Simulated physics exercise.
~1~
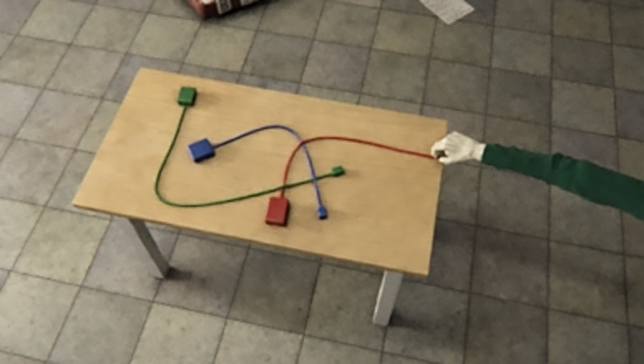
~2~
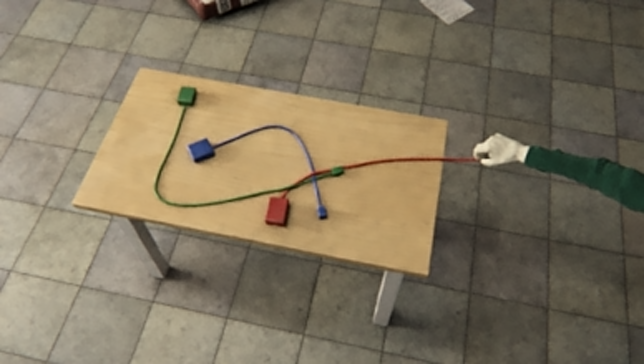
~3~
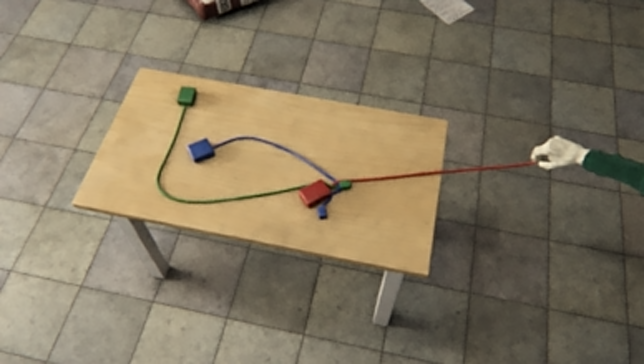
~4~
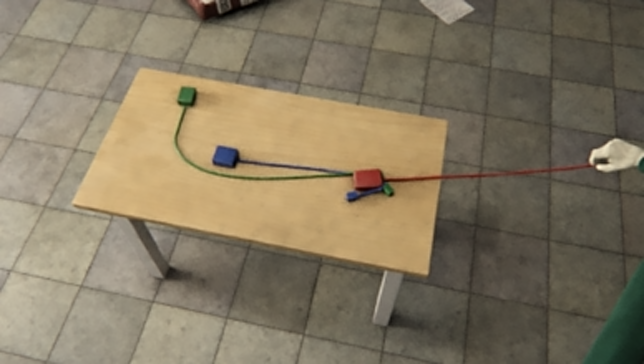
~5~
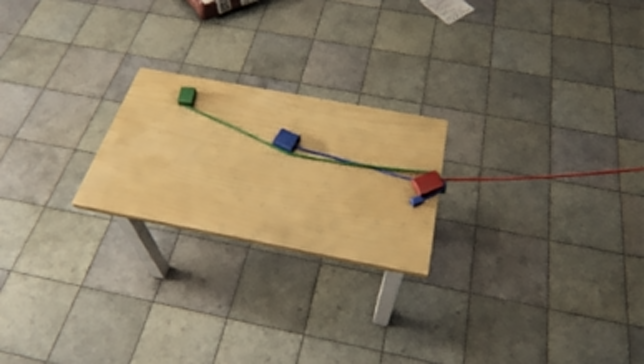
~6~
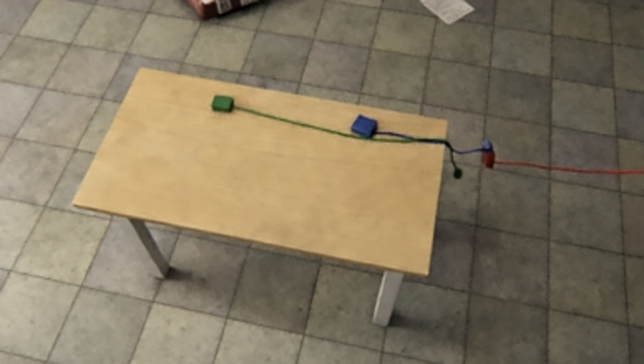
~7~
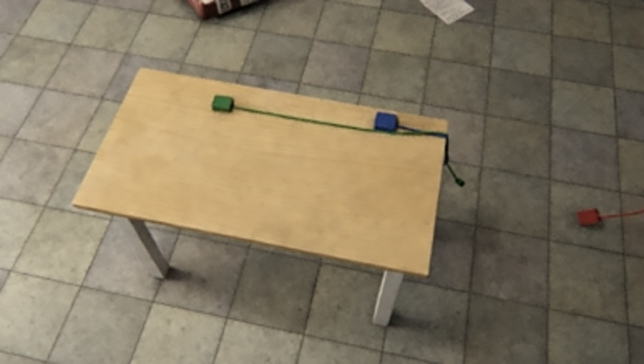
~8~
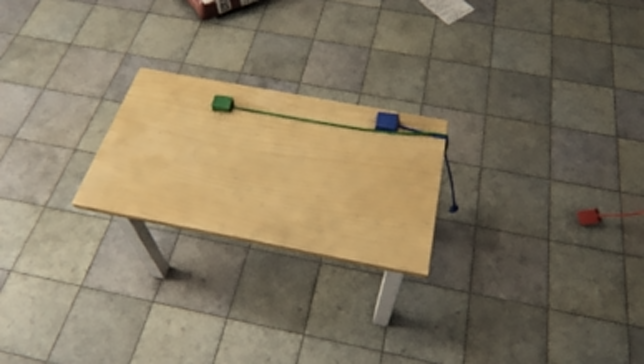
On a wooden table, a hand pulled the red lead to the right until its block slid off and landed on the floor, dragging the tangled blue and green leads along, leaving their blocks on top and the blue plug dangling over the edge.
